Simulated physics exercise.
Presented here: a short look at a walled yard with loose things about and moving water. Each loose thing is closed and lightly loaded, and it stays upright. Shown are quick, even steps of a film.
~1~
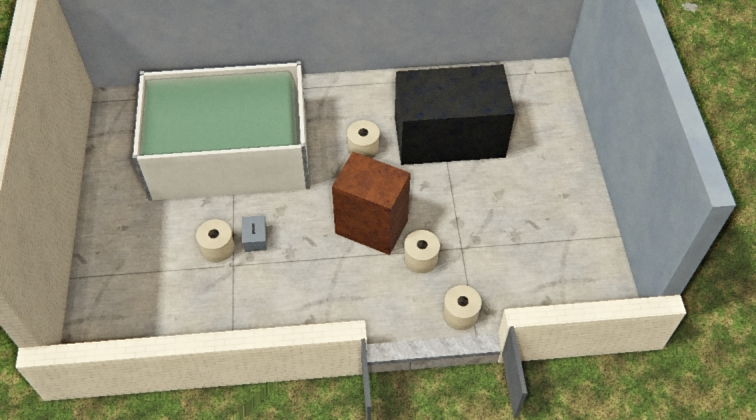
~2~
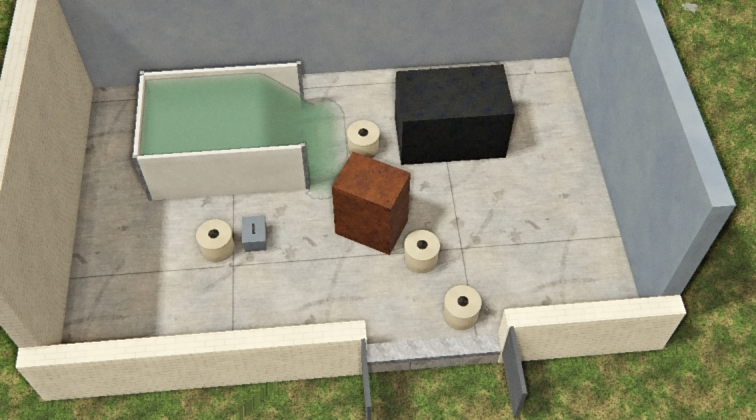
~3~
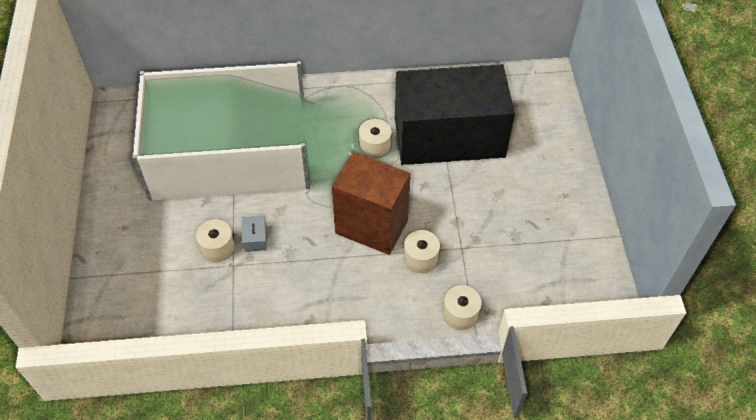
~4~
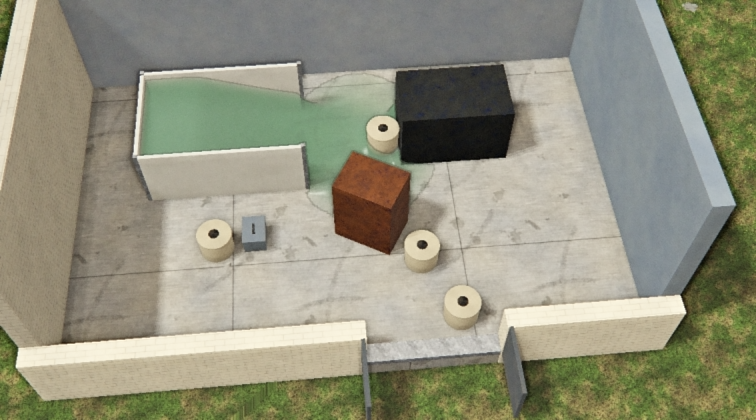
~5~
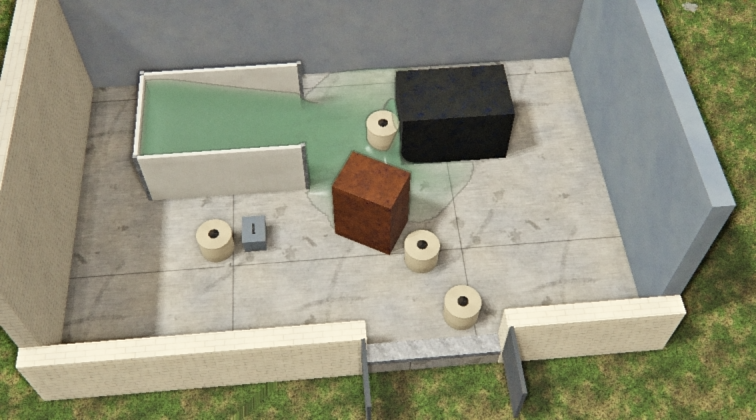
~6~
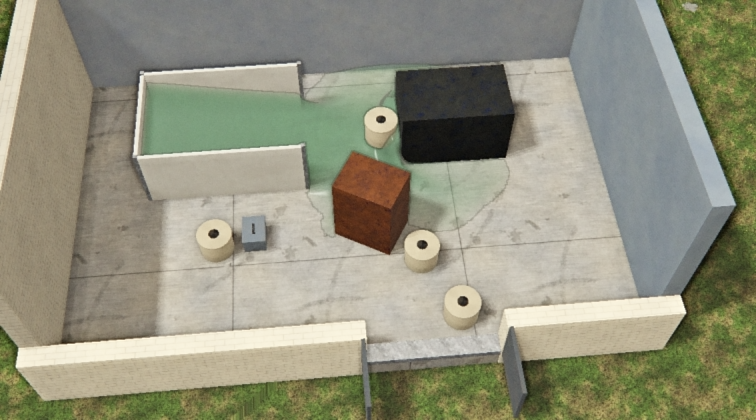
The video shows a walled yard where green water pours from the open right side of a white tank and spreads around brown and black blocks, nudging one cream tub slightly right, then slightly back, while the other objects stay put.
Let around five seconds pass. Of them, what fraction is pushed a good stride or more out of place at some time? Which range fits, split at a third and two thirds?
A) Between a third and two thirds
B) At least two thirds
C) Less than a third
The answer is A.
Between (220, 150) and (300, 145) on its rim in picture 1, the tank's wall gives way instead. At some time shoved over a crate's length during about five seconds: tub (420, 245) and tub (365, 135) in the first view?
Fell short of it; fell short of it.
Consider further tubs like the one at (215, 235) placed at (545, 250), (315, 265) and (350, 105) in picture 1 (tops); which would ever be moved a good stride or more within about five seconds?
Okay, in order the twins go a long way, nowhere much, a long way.
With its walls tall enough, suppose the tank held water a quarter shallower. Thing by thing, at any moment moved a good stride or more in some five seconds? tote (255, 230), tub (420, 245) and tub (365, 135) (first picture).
The first one: Doesn't reach it. The second: Doesn't reach it. The third: Reaches it.
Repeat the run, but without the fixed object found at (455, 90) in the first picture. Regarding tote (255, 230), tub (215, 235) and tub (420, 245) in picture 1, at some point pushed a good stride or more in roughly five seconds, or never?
One by one: Remained nearby; remained nearby; remained nearby.
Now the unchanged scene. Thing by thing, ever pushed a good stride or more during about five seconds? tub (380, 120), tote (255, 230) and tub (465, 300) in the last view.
Note, listed order - moved a long way / never went far / moved a long way.
A moment on, 0 of 5 are well off their spots; 1 afloat.
Next, 1 of 5 are well off their spots; 1 afloat.
Later, 1 of 5 are well off their spots; 1 afloat.
In the end, 3 of 5 are well off their spots, and 3 have been at some point; 2 afloat.
